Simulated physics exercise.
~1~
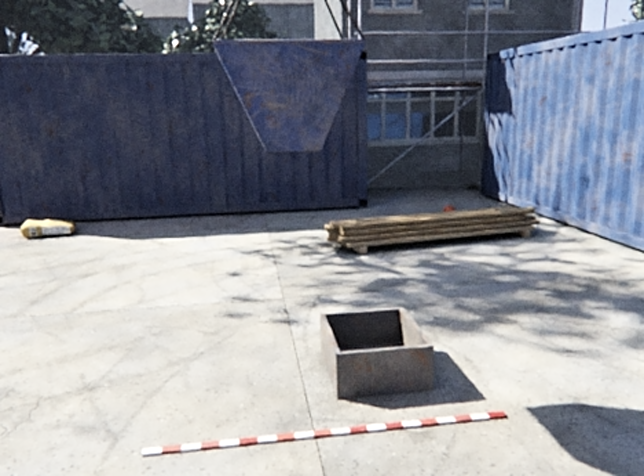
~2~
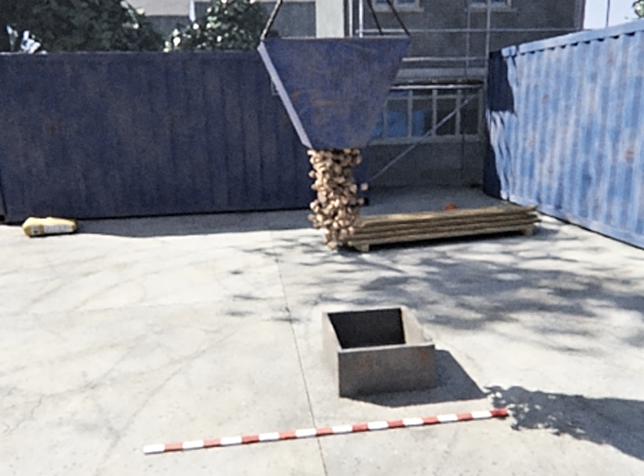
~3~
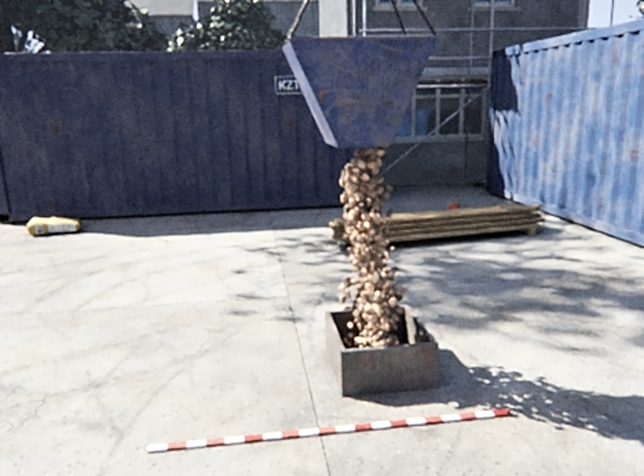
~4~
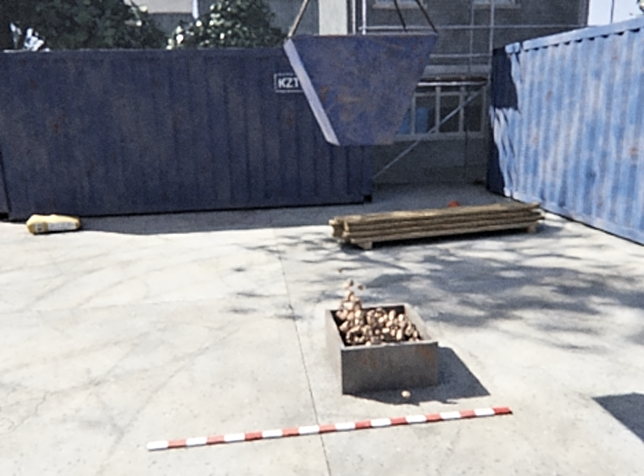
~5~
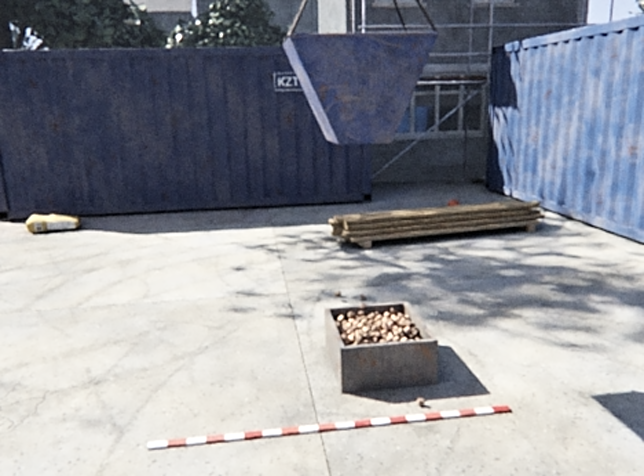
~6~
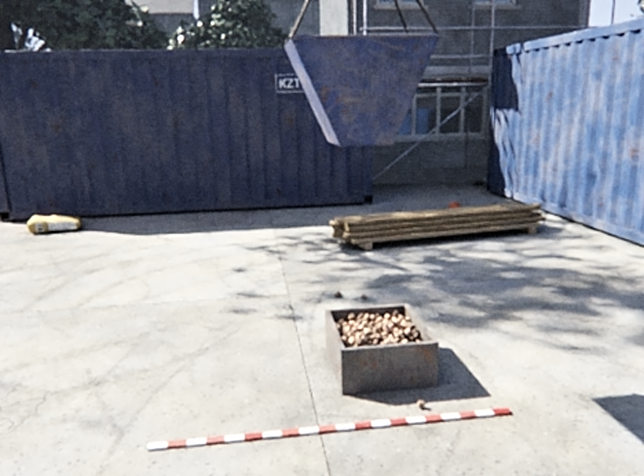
A blue skip hanging from cables swung to the right over a concrete yard and let a stream of brownish stones pour out of its bottom. Nearly all of them landed in the square bin below, filling it, while a stray one ended up on the ground near the striped staff.
